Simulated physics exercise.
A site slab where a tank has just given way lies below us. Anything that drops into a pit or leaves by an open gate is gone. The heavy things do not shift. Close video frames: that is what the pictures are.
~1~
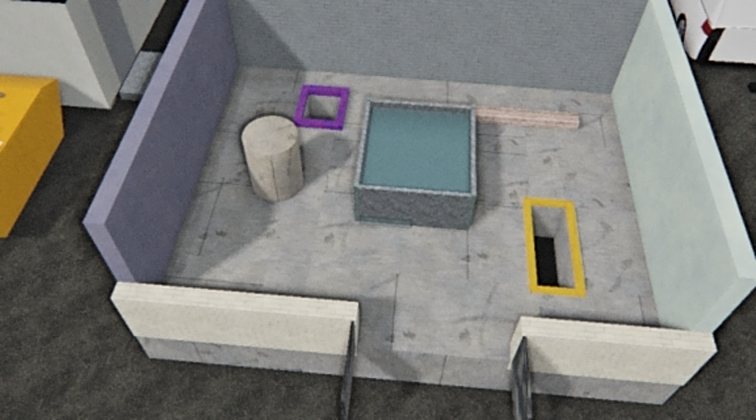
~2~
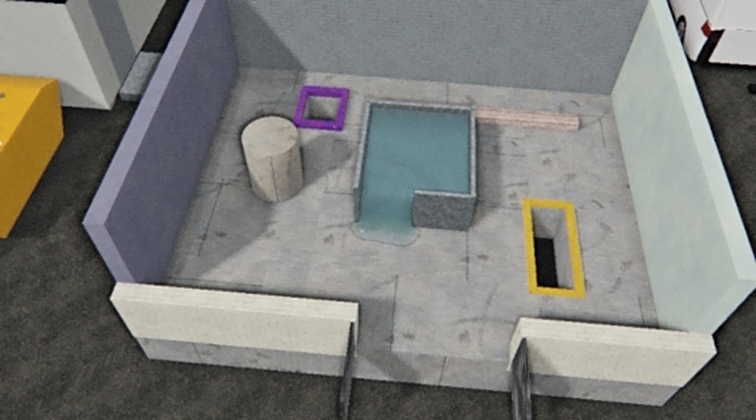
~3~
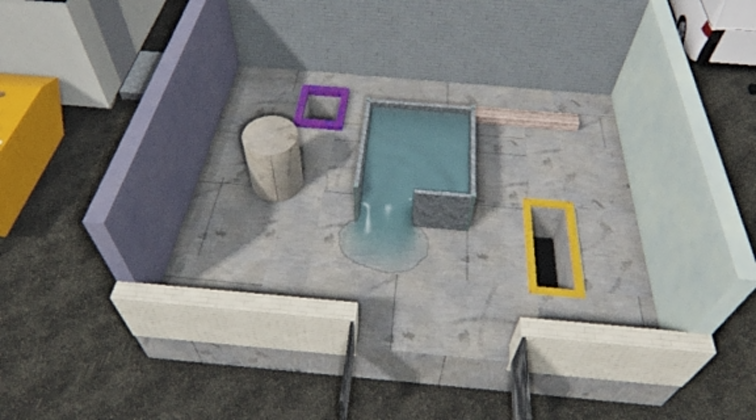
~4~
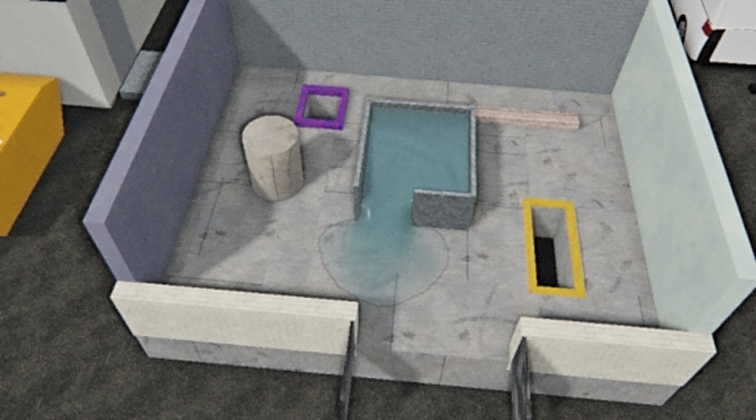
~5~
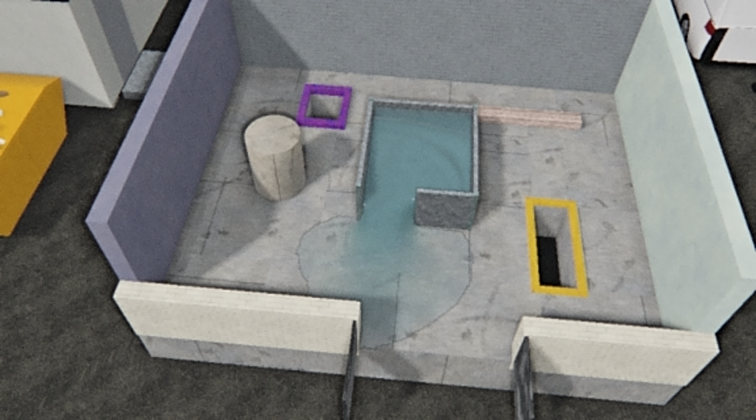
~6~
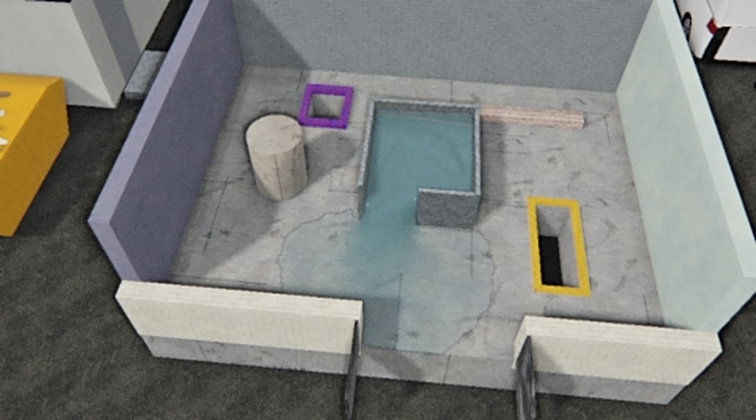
A grey walled slab, seen from above, has a lavender wall at left, a pale green one at right and low cream walls with an opening in front. A square grey tank of teal water sits between a pale cylinder and a yellow-rimmed opening, with a purple-rimmed one behind. The tank's front left side opens and water spreads forward across the floor, while the view shifts very slightly.
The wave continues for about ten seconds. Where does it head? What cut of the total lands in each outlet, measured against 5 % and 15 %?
The split: The gate sees over 15 %, the yellow pit sees under 5 %, the purple pit sees under 5 %.
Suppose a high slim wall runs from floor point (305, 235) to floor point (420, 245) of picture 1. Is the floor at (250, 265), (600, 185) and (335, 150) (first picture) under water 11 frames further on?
Okay, the first comes out left untouched, the next left untouched, and the last soaked.
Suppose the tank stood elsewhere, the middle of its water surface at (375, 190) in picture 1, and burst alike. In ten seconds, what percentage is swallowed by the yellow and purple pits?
Tally in per cent - yellow pit 6; purple pit 0.
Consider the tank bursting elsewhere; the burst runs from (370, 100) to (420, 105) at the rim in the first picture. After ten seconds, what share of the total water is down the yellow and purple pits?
The yellow pit takes 10 per cent and the purple pit 4 per cent.
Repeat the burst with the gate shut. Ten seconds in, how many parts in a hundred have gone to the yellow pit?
Share into the yellow pit: 14 %.
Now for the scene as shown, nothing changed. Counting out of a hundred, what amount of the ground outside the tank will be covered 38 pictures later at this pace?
About 50 per cent.
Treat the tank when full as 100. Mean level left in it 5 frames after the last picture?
Around 66 percent, give or take.
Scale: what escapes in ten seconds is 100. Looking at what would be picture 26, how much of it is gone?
Estimate: Some 55 %.
A moment on, water covers 20 % of the floor; the gate 7 %, the yellow pit 0 %, the purple pit 0 %.
Next, water covers 25 % of the floor; the gate 16 %, the yellow pit 0 %, the purple pit 0 %.
Then, water covers 35 % of the floor; the gate 26 %, the yellow pit 0 %, the purple pit 0 %.
Later, water covers 50 % of the floor; the gate 37 %, the yellow pit 0 %, the purple pit 0 %.
In the end, water covers 65 % of the floor; the gate 46 %, the yellow pit 0 %, the purple pit 0 %.
